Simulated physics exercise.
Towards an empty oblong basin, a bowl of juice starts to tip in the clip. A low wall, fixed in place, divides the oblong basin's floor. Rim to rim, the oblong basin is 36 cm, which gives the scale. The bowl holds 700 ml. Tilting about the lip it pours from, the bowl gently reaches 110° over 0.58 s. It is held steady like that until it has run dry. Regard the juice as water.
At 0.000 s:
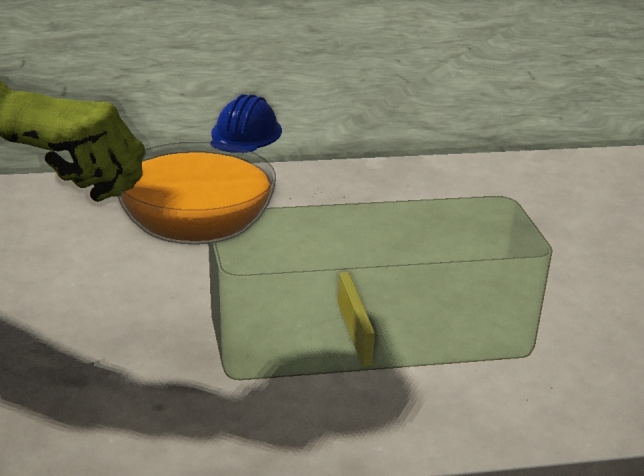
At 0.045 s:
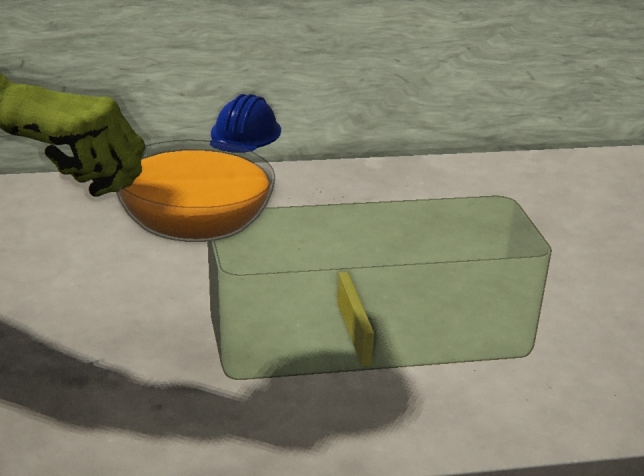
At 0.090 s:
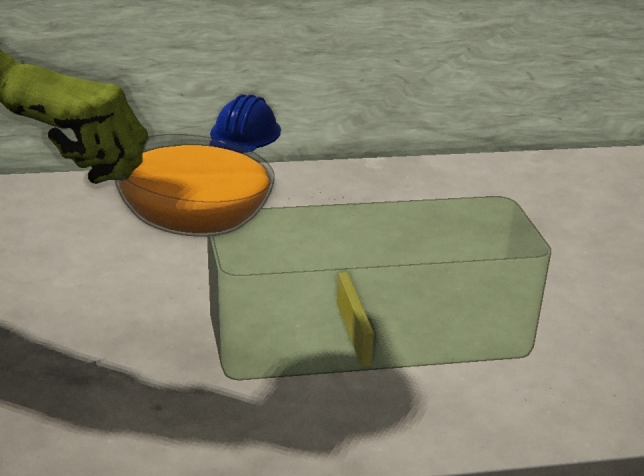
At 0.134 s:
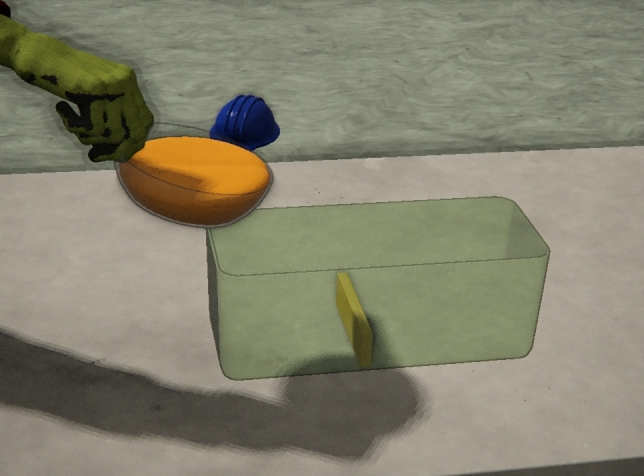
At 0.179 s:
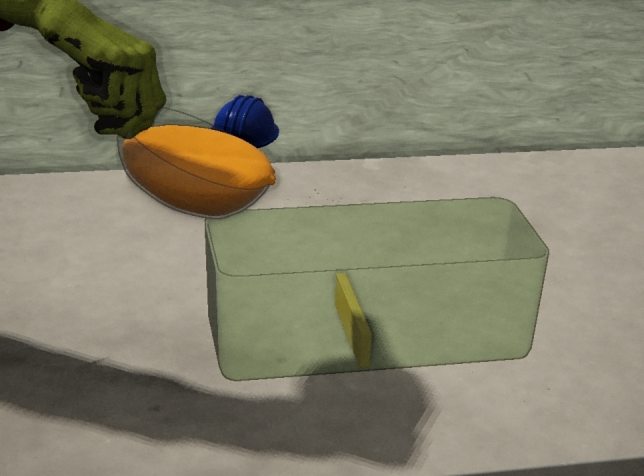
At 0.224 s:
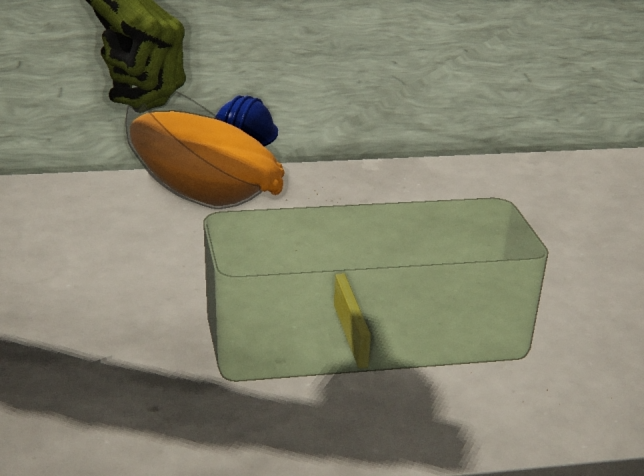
On a pale slab, a green-gloved hand gradually tilted a clear bowl of orange liquid to the right beside a see-through basin with a low yellow wall, and a little liquid slipped over the rim.
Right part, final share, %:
68 %.
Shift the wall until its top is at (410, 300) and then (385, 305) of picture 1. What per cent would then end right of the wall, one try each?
I'd say 15 percent on the first go, 35 percent on the next.
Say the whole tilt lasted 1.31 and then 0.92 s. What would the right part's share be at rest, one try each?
About 60 %, then about 70 %.
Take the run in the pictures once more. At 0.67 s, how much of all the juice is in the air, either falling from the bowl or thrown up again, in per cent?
Roughly 1 per cent.
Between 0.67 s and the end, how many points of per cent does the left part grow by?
That is roughly 12 in a hundred of the whole.
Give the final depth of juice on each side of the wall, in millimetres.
Depths at rest: Left around 10 mm, right around 18 mm.
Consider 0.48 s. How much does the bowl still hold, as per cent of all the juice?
Roughly 7 per cent.
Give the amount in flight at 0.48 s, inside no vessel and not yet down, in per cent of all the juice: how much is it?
My guess is roughly 60 %.
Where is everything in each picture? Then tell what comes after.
In the first frame, it leans 0°; its right rim is at (273, 173); the juice meets the walls at (118, 185) and (270, 177); the oblong basin's rim runs from (214, 245) to (533, 226); the wall's top is at (356, 303).
In the second frame, it leans 2°; its right rim is at (273, 172); the juice meets the walls at (118, 182) and (269, 175).
In the third frame, it leans 6°; its right rim is at (272, 173); the juice meets the walls at (118, 175) and (268, 171).
In the fourth frame, it leans 14°; its right rim is at (271, 173); the juice meets the walls at (118, 163) and (269, 165).
In the fifth frame, it leans 24°; its right rim is at (269, 174); the juice meets the walls at (121, 146) and (263, 162); 4 per cent is over the edge.
In the sixth frame, it leans 36°; its right rim is at (268, 175); the juice meets the walls at (129, 126) and (247, 151); 10 per cent is over the edge.
After 0.48 s the tilt is 102° and 7 per cent is still to pour, 16 is left of the wall and 17 right of it.
After 0.67 s the tilt is 110° and 0 per cent is still to pour, 18 is left of the wall and 81 right of it.
After 0.87 s the tilt is 110° and 0 per cent is still to pour, 24 is left of the wall and 65 right of it.
After 1.08 s the tilt is 110° and 0 per cent is still to pour, 30 is left of the wall and 68 right of it.
In the end 30 per cent lies left of the wall, 68 right of it and 2 outside.
